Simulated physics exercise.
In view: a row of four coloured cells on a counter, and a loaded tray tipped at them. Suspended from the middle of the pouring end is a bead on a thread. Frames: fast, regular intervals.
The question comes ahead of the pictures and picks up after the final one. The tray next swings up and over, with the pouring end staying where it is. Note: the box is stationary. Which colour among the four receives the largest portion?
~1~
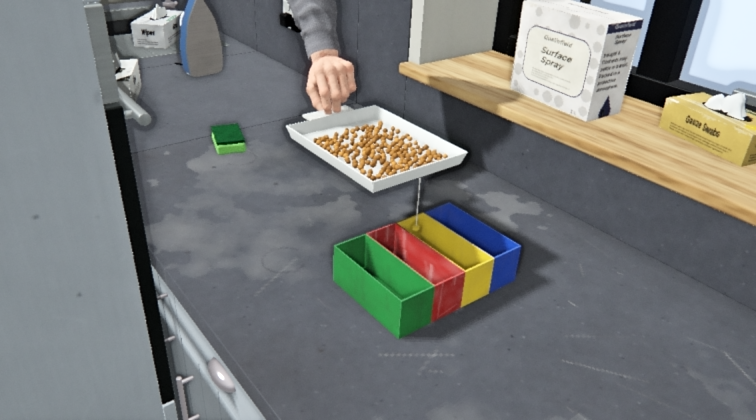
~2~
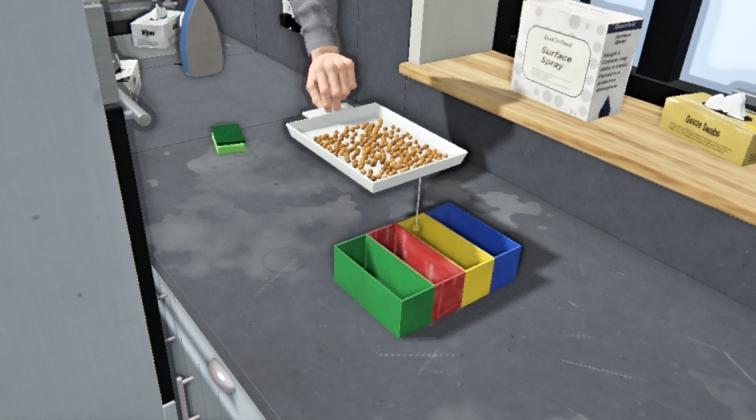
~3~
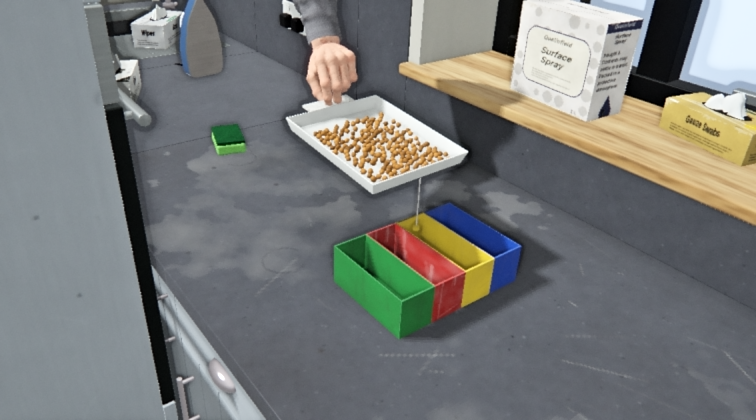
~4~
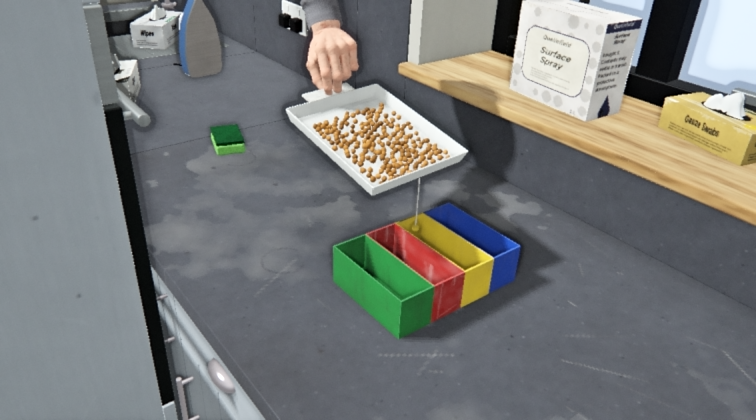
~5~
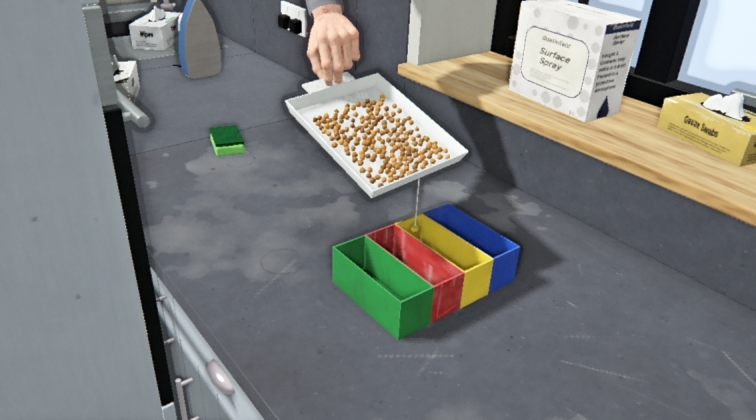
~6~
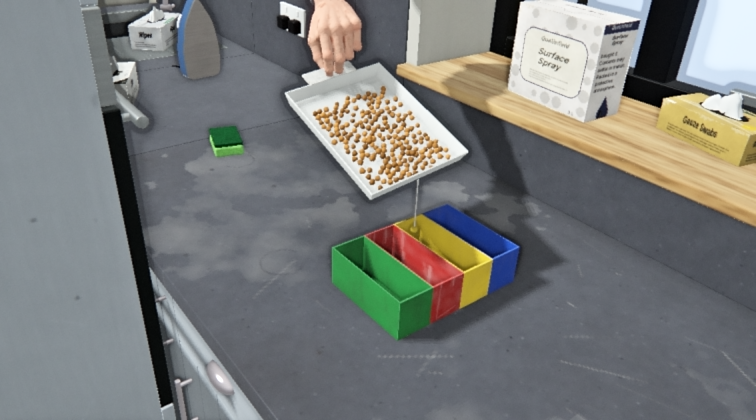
Green.
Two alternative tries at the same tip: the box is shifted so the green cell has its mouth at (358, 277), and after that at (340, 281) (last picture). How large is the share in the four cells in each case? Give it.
Some 100 and then some 100 per cent.
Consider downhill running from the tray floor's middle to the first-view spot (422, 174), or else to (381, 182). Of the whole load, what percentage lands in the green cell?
Somewhere close to 10 % the first time, 50 % the second.
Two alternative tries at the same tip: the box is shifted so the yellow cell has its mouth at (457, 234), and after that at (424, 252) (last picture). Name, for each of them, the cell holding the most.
You'd see green win the first time and the cell in red win the second.
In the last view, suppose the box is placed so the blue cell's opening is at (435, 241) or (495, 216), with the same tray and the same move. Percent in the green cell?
About 0 and 30 per cent respectively.
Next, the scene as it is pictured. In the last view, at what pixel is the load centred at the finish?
Resting centre, last picture - approx. (397, 300).
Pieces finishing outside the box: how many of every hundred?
Close to 0 %, give or take.
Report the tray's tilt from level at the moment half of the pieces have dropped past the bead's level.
The angle is around 110°.
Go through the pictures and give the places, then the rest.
In the first frame, corners of the pouring end near (374, 179) and (461, 152), level; middle of the load near (379, 150), roasted chickpeas; bead on its thread near (416, 228); green cell near (417, 309); red cell near (448, 293); yellow cell near (477, 279); blue cell near (505, 266).
In the second frame, corners of the pouring end near (374, 180) and (461, 151), level; middle of the load near (379, 150).
In the third frame, corners of the pouring end near (374, 181) and (462, 151), tipped barely, lowest at the left corner; middle of the load near (379, 147).
In the fourth frame, corners of the pouring end near (374, 184) and (462, 150), tipped a little, lowest at the left corner; middle of the load near (379, 142).
In the fifth frame, corners of the pouring end near (373, 187) and (462, 150), tipped clearly, lowest at the left corner; middle of the load near (379, 138).
In the sixth frame, corners of the pouring end near (373, 190) and (462, 150), tipped clearly, lowest at the left corner; middle of the load near (380, 135); green cell near (415, 310); red cell near (447, 295); yellow cell near (476, 280); blue cell near (503, 267).
Shortly afterwards, tray tipped steeply; the whole lot on the tray.
Next, tray tipped past a quarter turn; the bulk on the tray; only a few in the green cell; only a few in the red cell; a little falling or outside the box.
Some moments later, tray tipped past a quarter turn; near half in the green cell; near a third in the red cell; a little in the yellow cell; a little falling or outside the box.
In the end, tray tipped past a quarter turn; near half in the green cell; near a third in the red cell; a little in the yellow cell; none at all in the blue cell; a little outside the box.
